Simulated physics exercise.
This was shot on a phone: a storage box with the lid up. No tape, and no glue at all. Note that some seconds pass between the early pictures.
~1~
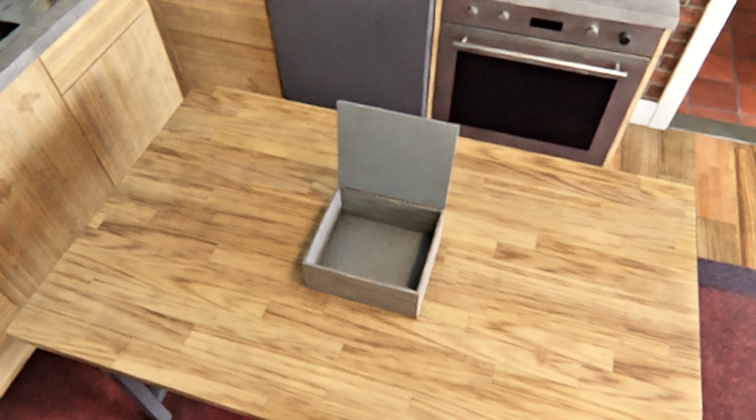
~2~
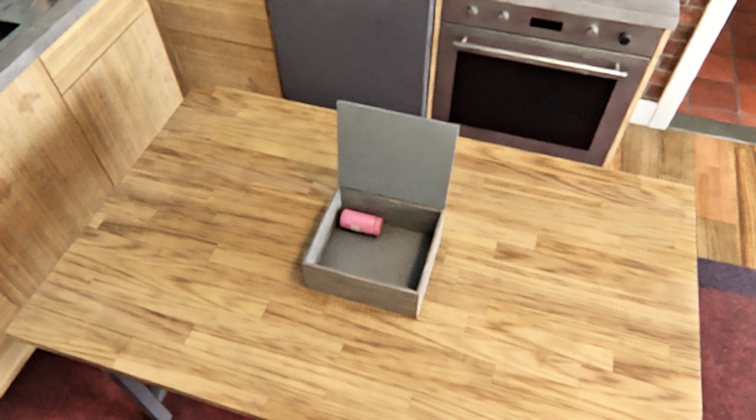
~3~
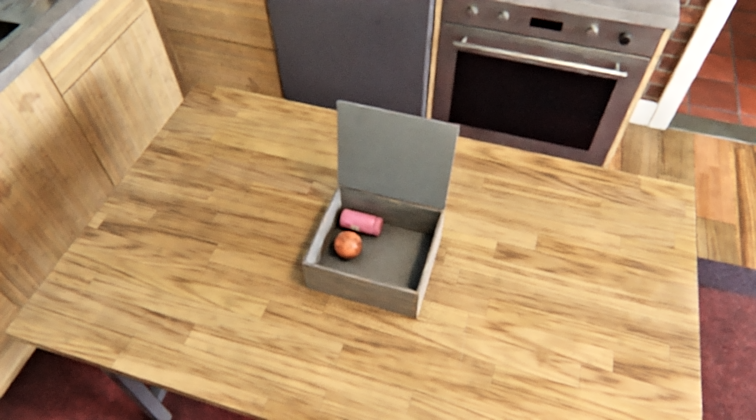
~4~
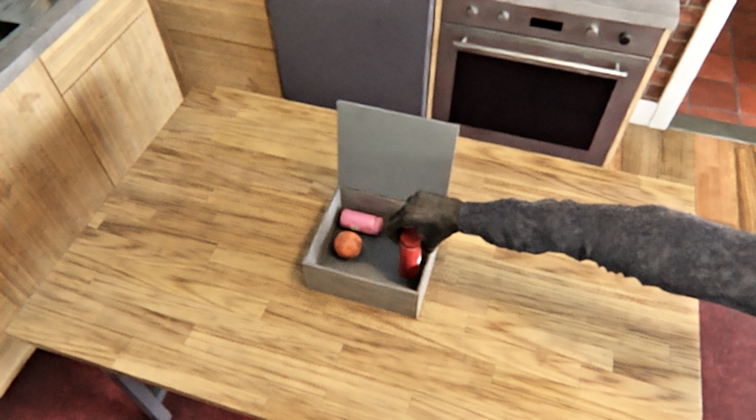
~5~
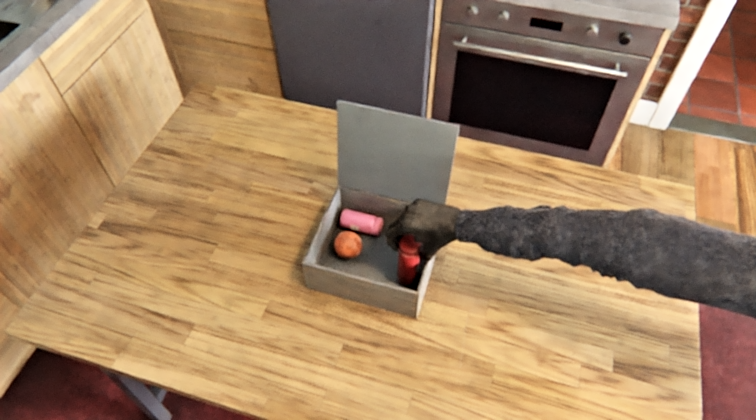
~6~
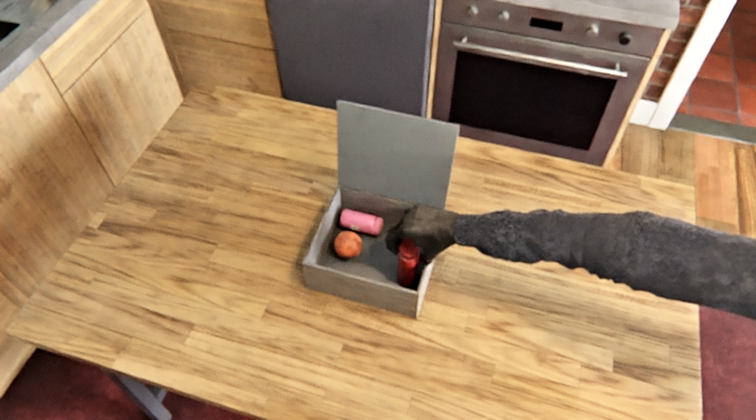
On a wooden table in a kitchen, an open grey box stands empty, then holds a pink cylinder, and next an orange ball in front of it. A dark-sleeved arm reaches in from the right, gripping a red shaker, and lowers it slightly inside the box's right side, still holding it.
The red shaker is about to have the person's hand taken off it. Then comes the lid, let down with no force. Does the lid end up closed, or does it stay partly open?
The lid ends up partly open.
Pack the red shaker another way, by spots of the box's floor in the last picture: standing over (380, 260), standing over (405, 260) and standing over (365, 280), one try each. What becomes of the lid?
The first time it is kept open, the next time it is kept open, and the last time it is kept open.
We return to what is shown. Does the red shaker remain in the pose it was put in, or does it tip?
Well, the red shaker stays just as set.
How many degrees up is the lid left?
About 16°.
Then, 1.10 s on from there, lid starting down.
Then, 1.50 s on from there, lid 66° above the rim.
Then, 1.70 s on from there, lid 48° above the rim.
Then, 1.90 s on from there, lid 27° above the rim.
In the end, lid 17° above the rim; all 3 unmoved. At the end, from the last picture's camera, red shaker near (408, 264).
